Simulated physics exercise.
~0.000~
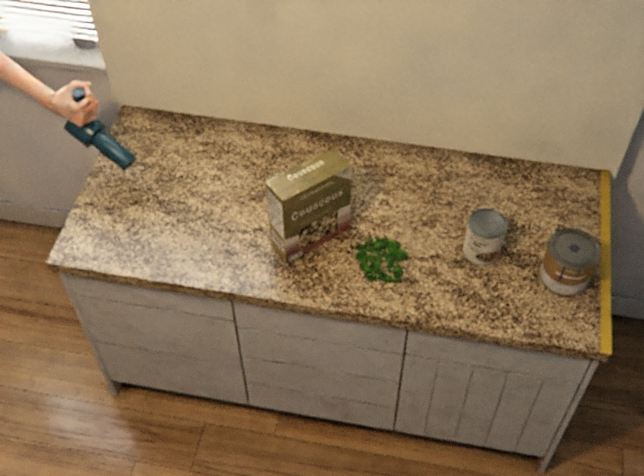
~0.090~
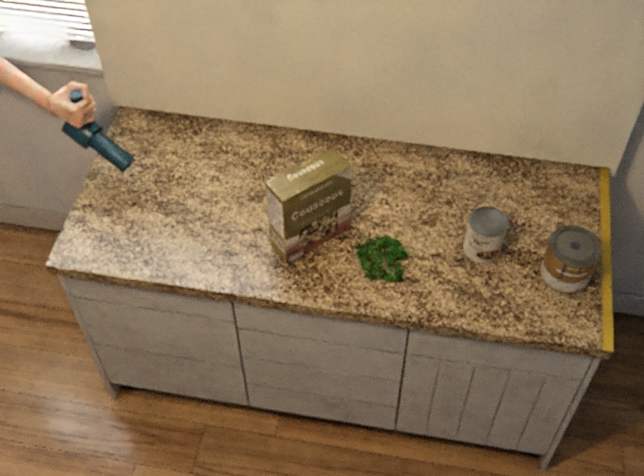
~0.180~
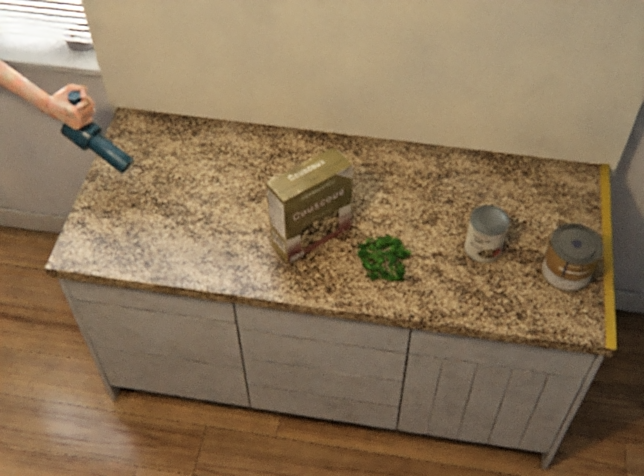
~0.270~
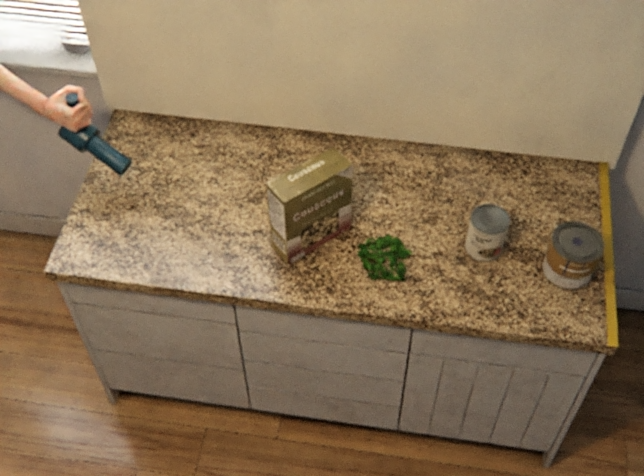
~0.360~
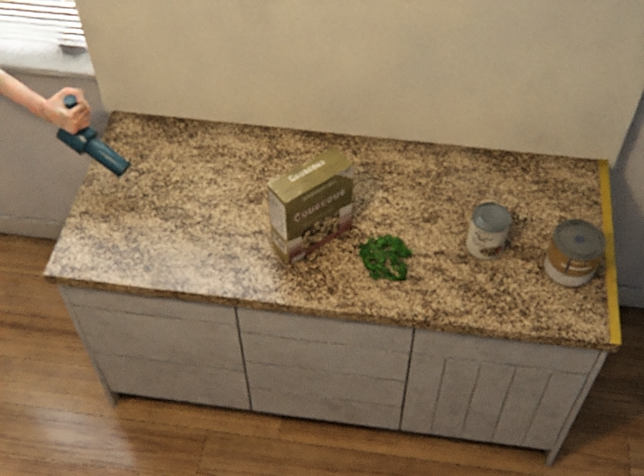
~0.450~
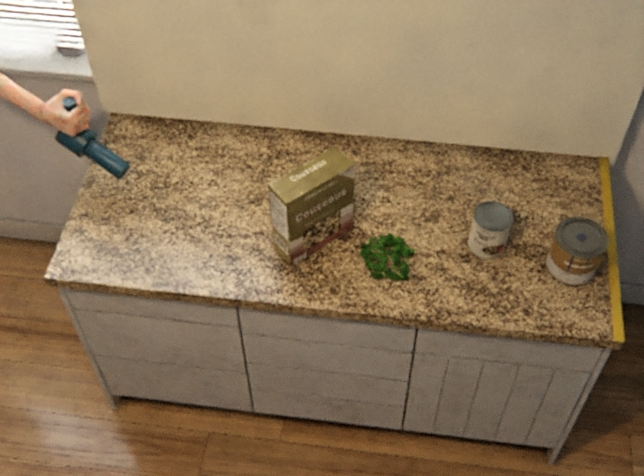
A hand holds a dark hair dryer over a speckled kitchen counter while nothing visibly stirs.
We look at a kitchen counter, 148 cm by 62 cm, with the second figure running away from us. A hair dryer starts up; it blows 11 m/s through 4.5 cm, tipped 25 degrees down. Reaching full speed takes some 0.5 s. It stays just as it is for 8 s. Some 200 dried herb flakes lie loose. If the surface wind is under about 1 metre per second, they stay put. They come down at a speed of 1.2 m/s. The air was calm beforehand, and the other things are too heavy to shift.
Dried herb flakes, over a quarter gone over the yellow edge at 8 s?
I'm expecting the count past that edge to remain at or under a quarter.
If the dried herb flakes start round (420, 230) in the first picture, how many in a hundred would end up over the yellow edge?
That comes to some 50 in a hundred.
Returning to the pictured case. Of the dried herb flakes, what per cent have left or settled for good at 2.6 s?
Some 90 per cent.
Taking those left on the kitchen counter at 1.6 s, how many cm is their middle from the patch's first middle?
Roughly 0 centimetres.
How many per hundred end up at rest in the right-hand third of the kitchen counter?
0 %.
After 1.6 s, 6 % are on the move or not yet settled, 0 % are over the yellow edge; the middle of those still in play is near (386, 258).
After 2.6 s, 6 % are on the move or not yet settled, 0 % are over the yellow edge; the middle of those still in play is near (386, 258).
After 4.4 s, 6 % are on the move or not yet settled, 0 % are over the yellow edge; the middle of those still in play is near (386, 258).
After 8.0 s, at the end, 0 % are over the yellow edge; the middle of those still in play is near (386, 258).
